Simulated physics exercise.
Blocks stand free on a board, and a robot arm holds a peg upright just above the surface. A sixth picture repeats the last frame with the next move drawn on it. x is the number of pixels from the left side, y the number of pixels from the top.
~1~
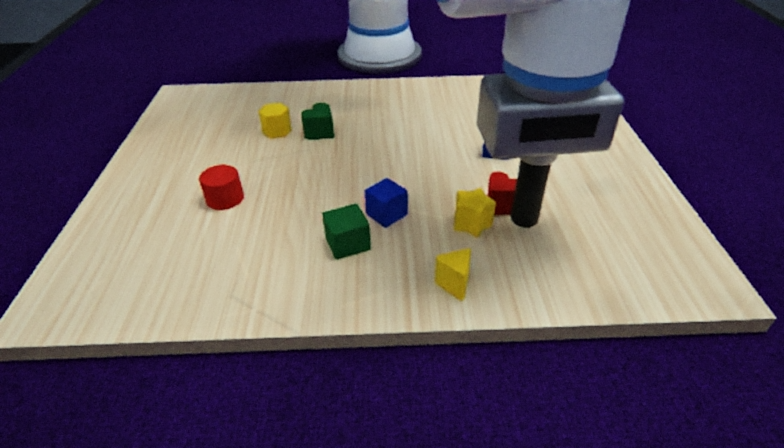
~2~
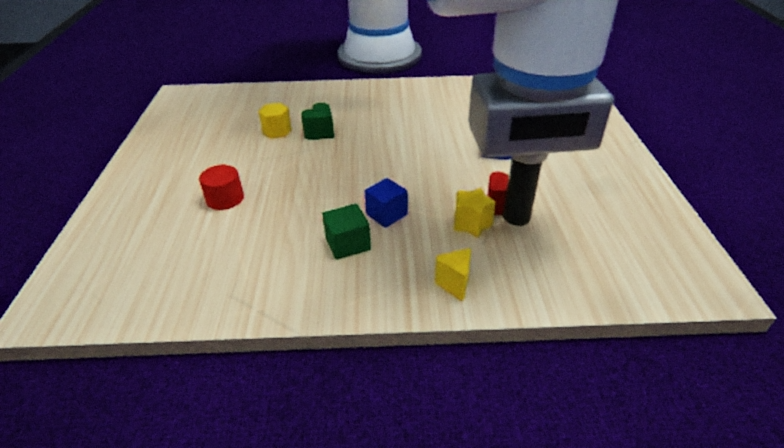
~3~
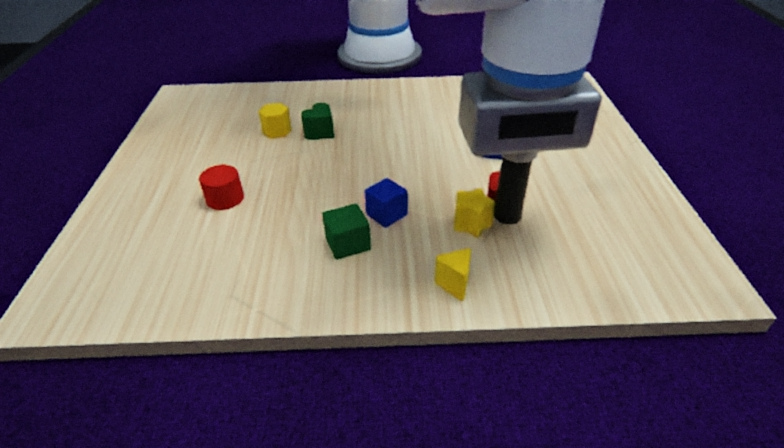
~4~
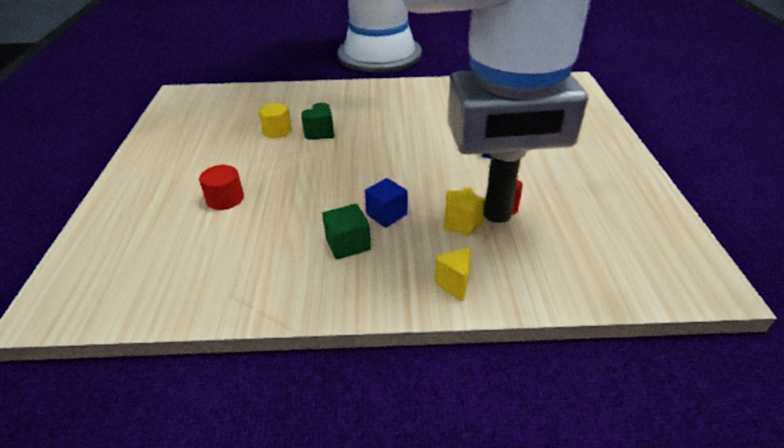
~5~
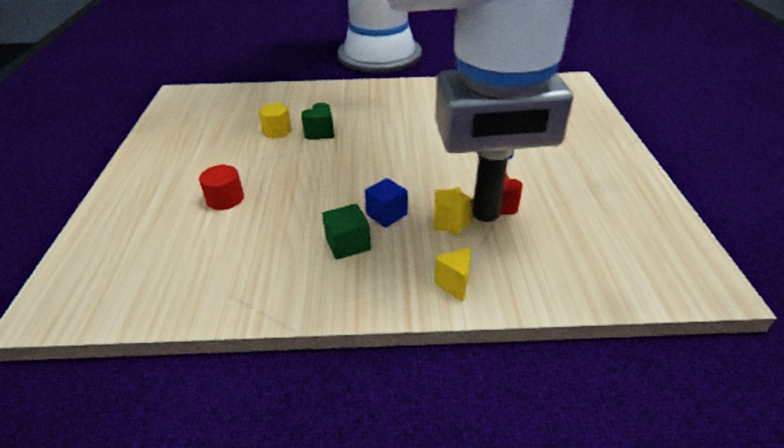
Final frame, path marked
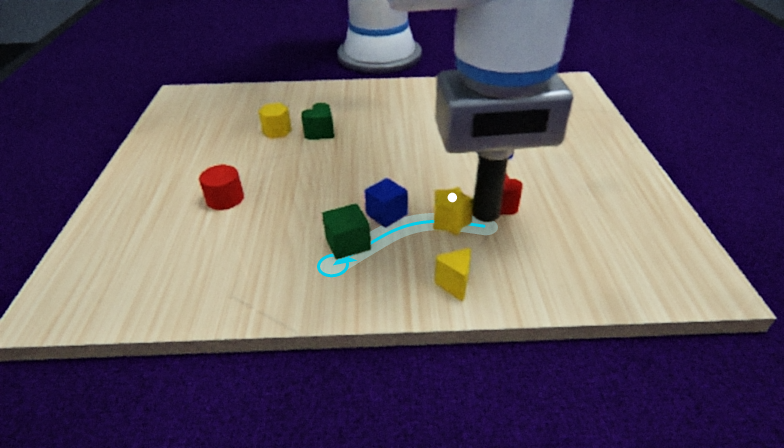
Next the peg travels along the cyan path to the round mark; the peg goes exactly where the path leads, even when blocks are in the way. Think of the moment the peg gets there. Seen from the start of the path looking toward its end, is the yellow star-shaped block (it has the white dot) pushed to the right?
It seems so.
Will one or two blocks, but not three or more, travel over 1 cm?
No, it doesn't check out.
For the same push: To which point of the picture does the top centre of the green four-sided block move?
Close to (308, 224).
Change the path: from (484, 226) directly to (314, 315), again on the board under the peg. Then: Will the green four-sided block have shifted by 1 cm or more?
I expect not.
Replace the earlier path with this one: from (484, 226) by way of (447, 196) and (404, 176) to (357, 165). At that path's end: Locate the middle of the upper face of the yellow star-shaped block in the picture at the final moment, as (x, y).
Put as a pixel place, it's (436, 189).
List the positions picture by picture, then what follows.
The first frame shows peg's lower end (524, 219); green four-sided block (345, 218); blue four-sided block (386, 190); yellow star-shaped block (474, 199); red heart block (504, 182).
The second frame shows peg (517, 218); blocks still.
The third frame shows peg (508, 216); blocks still.
The fourth frame shows peg (497, 215); yellow star-shaped block (464, 198).
The fifth frame shows peg (486, 214); green four-sided block (345, 218); blue four-sided block (386, 190); yellow star-shaped block (452, 197); red heart block partly hidden.
Drawn move, from (484, 226) through (429, 222) and (379, 238) to (333, 265); the dot is on the yellow star-shaped block.
On the path given first. One third of the way, peg (429, 209); blue four-sided block (371, 188); yellow star-shaped block (399, 198), turned 35° anticlockwise.
Two thirds of the way, peg (378, 226); green four-sided block (326, 222), turned 35° anticlockwise; blue four-sided block (343, 184), turned 20° clockwise; yellow star-shaped block (355, 203).
At the end, peg (331, 253); green four-sided block (308, 224), turned 25° anticlockwise; blue four-sided block (342, 183), turned 25° clockwise; yellow star-shaped block (349, 205), turned 15° clockwise; red heart block still.
